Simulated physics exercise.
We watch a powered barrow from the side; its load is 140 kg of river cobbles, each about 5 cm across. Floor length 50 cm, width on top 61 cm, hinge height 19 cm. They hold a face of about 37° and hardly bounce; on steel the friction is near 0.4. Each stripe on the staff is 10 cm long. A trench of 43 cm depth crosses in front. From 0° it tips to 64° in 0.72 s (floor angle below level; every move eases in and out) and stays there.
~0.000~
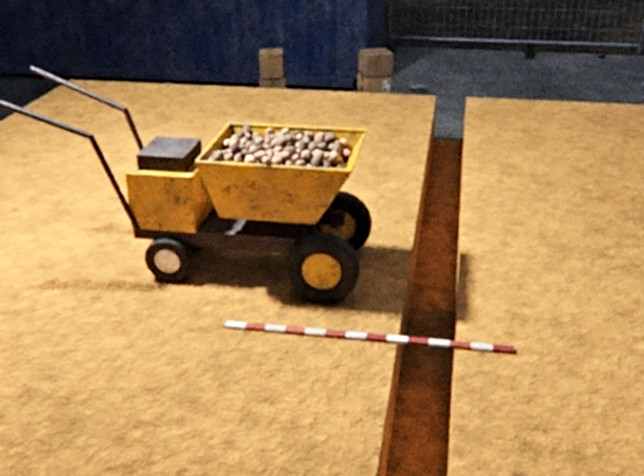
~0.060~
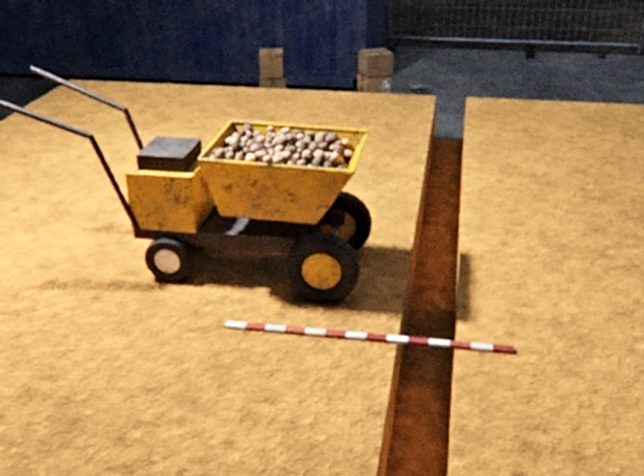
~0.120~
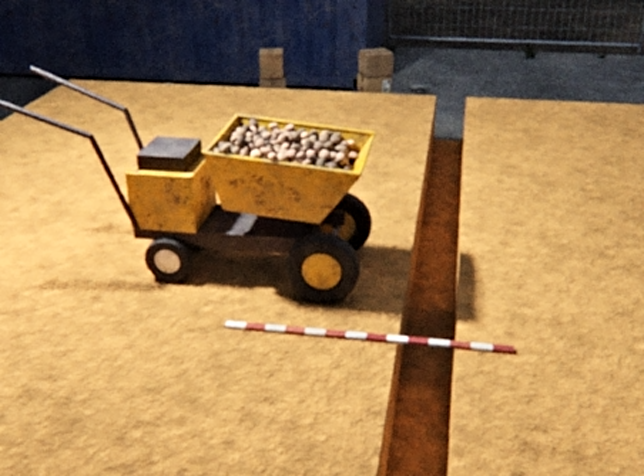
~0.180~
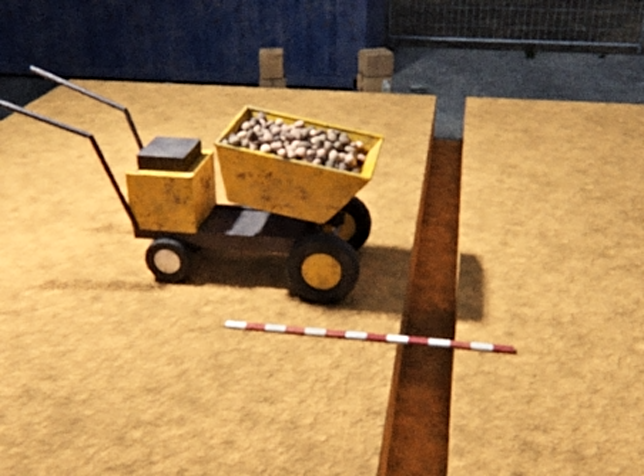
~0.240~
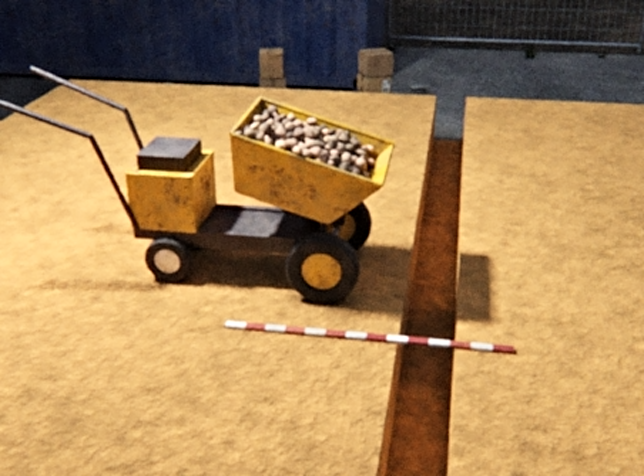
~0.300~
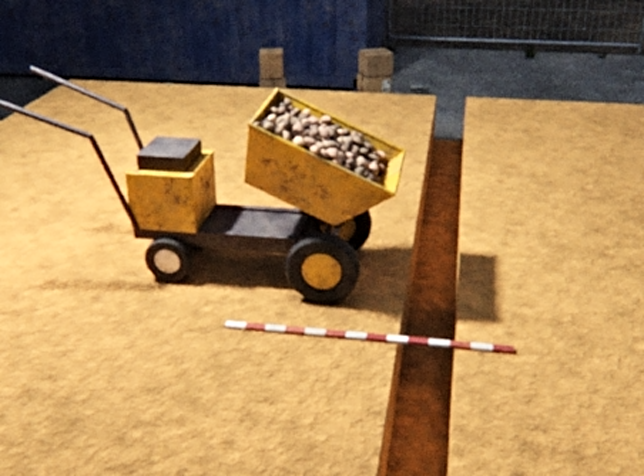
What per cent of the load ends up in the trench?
Close to 23 in a hundred.
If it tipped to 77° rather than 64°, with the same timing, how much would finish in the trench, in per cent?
In that case some 35 per cent.
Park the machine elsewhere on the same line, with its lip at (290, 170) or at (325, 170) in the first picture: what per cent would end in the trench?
Near 55 per cent from the first place, 40 from the second.
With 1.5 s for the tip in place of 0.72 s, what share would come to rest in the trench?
In that case some 35 per cent.
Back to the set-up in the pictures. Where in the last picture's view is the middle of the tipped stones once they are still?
Near (491, 286).
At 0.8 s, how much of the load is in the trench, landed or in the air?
About 5 per cent by then.
After 0.5 s the floor is at 54°; 100 % in the tray; the foremost stones are at (424, 216).
After 0.8 s the floor is at 64°; 78 % in the tray, 5 % in the trench, 17 % past the trench; the foremost stones are at (507, 290).
After 1.2 s the floor is at 64°; 47 % in the tray, 5 % in the trench, 47 % past the trench; the foremost stones are at (619, 289).
After 3.1 s the floor is at 64°; 29 % in the tray, 23 % in the trench, 47 % past the trench; the foremost stones are past the picture's edge.
